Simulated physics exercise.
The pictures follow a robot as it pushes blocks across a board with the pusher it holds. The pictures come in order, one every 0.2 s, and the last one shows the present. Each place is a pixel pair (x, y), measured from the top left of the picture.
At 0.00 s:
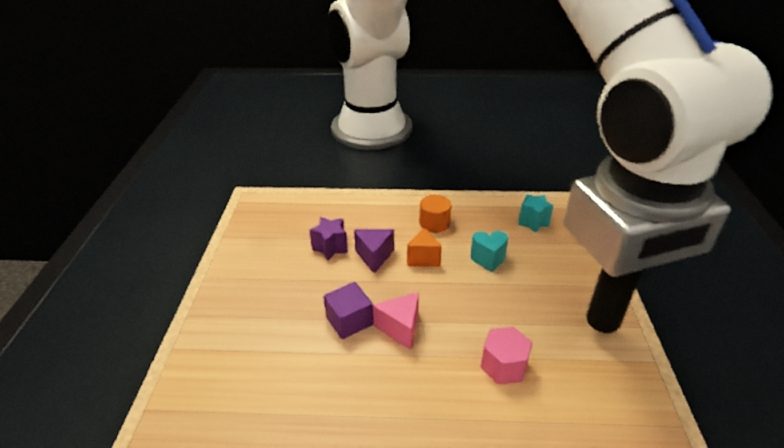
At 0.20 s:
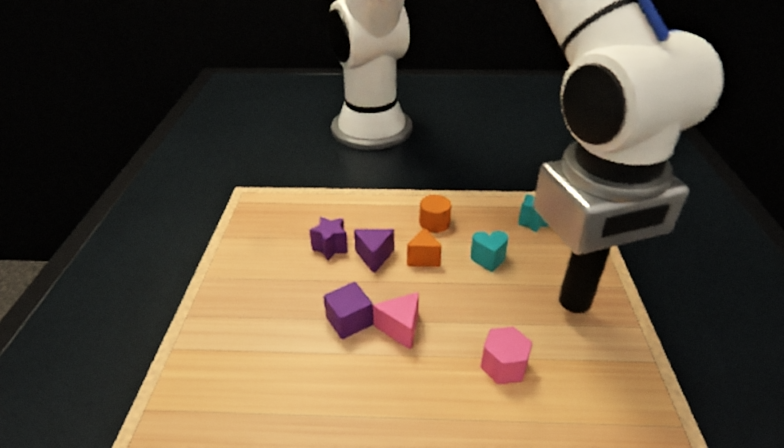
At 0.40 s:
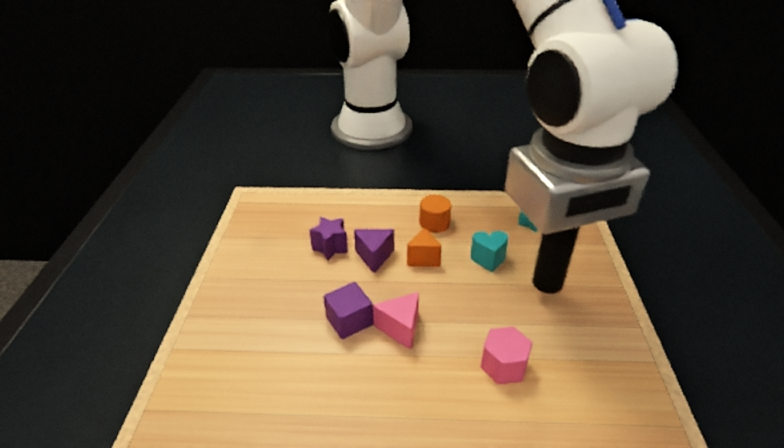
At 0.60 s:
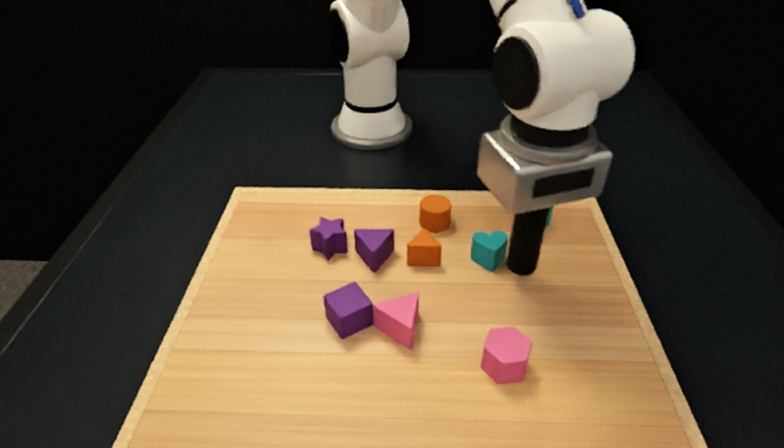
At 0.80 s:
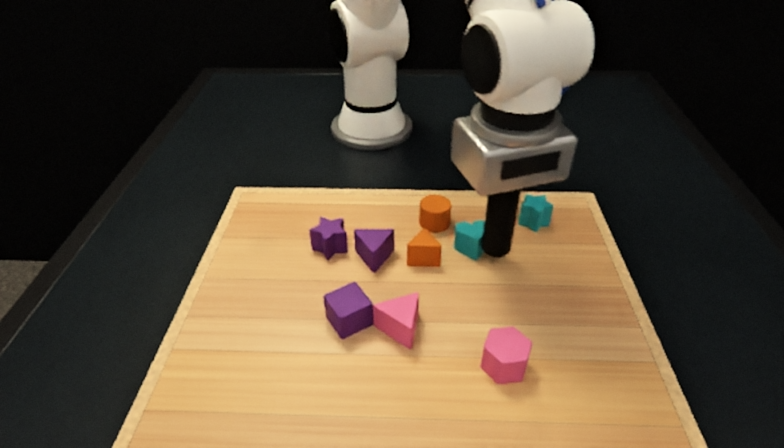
On a pale wooden board scattered with purple, orange, pink and turquoise blocks, a robot arm holds a black pusher upright near the right edge. It glides steadily left and toward the back while the blocks stay still, then meets the turquoise heart and nudges it slightly toward the orange pieces.
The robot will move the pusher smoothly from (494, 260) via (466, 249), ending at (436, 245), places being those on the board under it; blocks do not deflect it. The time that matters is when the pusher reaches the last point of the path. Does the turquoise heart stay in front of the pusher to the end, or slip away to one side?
In the end it is ahead.
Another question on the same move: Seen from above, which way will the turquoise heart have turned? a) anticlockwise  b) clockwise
b.
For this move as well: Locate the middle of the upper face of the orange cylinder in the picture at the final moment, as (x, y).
The middle of its upper face will lie at (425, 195).
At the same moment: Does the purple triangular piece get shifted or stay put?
My prediction: It remains in place.
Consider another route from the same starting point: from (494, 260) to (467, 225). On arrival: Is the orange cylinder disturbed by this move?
Displaced.
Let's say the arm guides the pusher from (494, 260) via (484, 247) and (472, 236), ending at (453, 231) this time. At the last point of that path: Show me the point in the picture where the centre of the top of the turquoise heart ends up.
The spot you're after is about (429, 214) in the image.
What follows on the original path. Halfway along, pusher at (467, 238); orange cylinder at (431, 200); turquoise heart at (448, 217).
At the end, pusher at (437, 234); purple triangular piece still; orange triangular piece still; orange cylinder at (425, 195); turquoise heart at (421, 212), turned 25° clockwise.
